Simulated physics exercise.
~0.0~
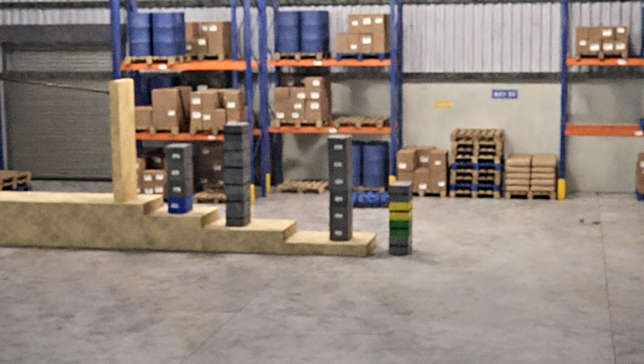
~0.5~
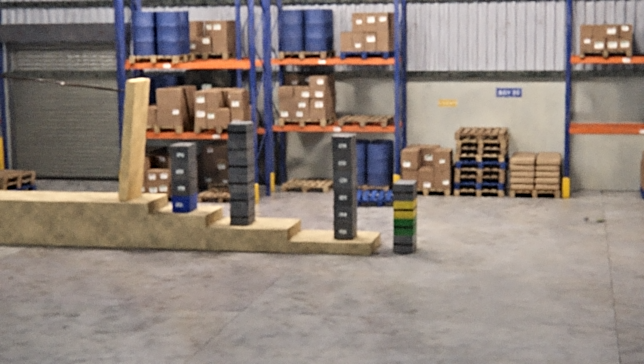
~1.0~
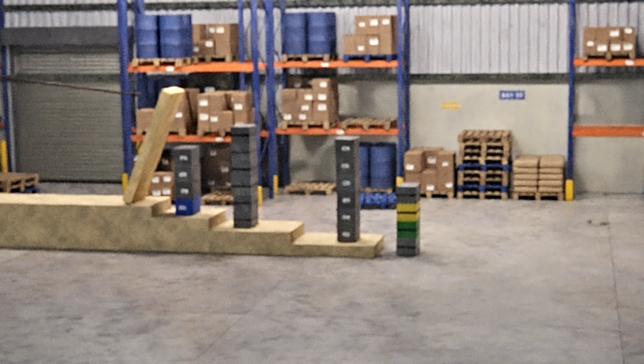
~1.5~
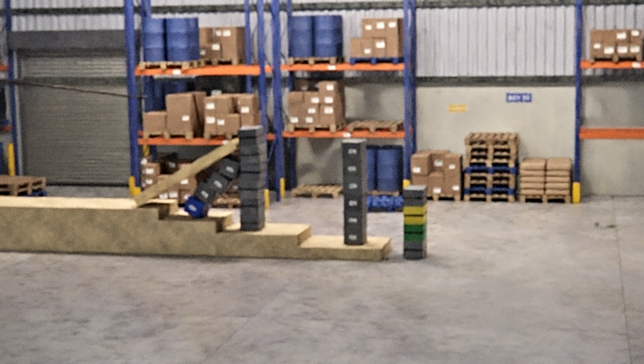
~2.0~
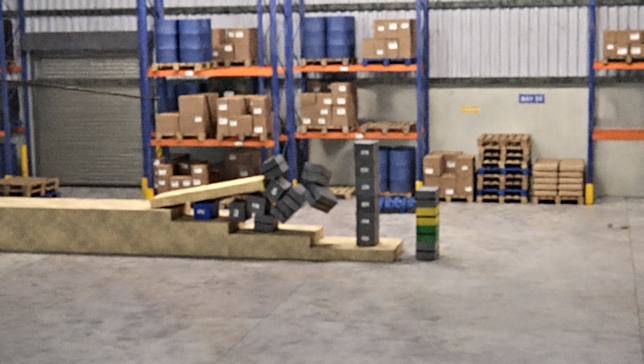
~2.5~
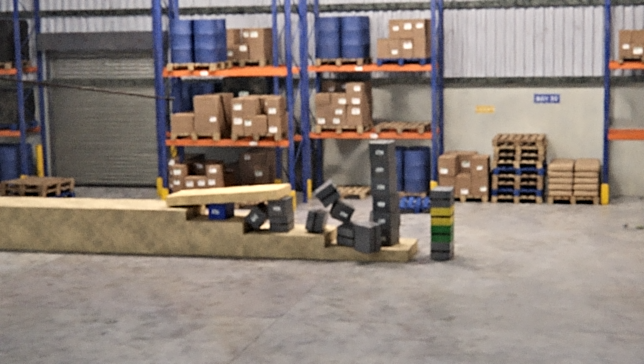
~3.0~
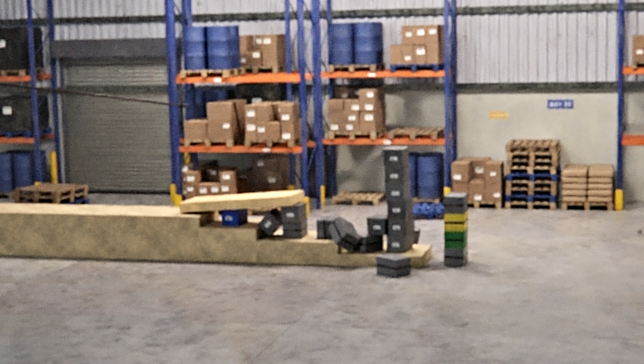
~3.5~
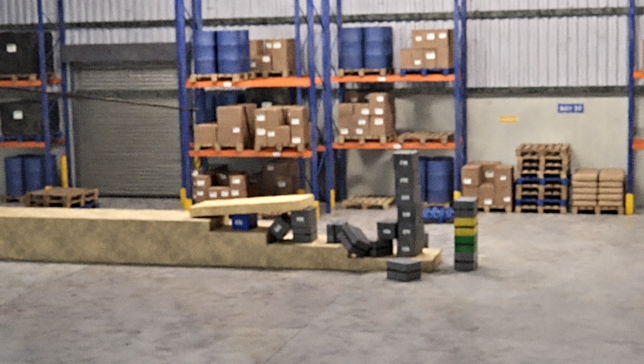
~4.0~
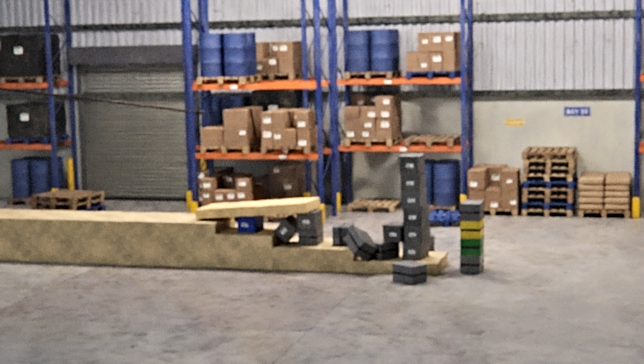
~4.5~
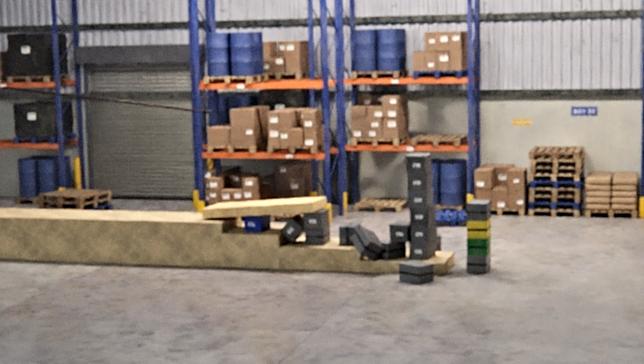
The clip shows a board toppling right from stepped blocks in a warehouse, knocking over nearby stacks of dark totes, which tumble down the steps. The board rests nearly flat, while a tall dark column and the end stack with green and yellow totes remain standing.
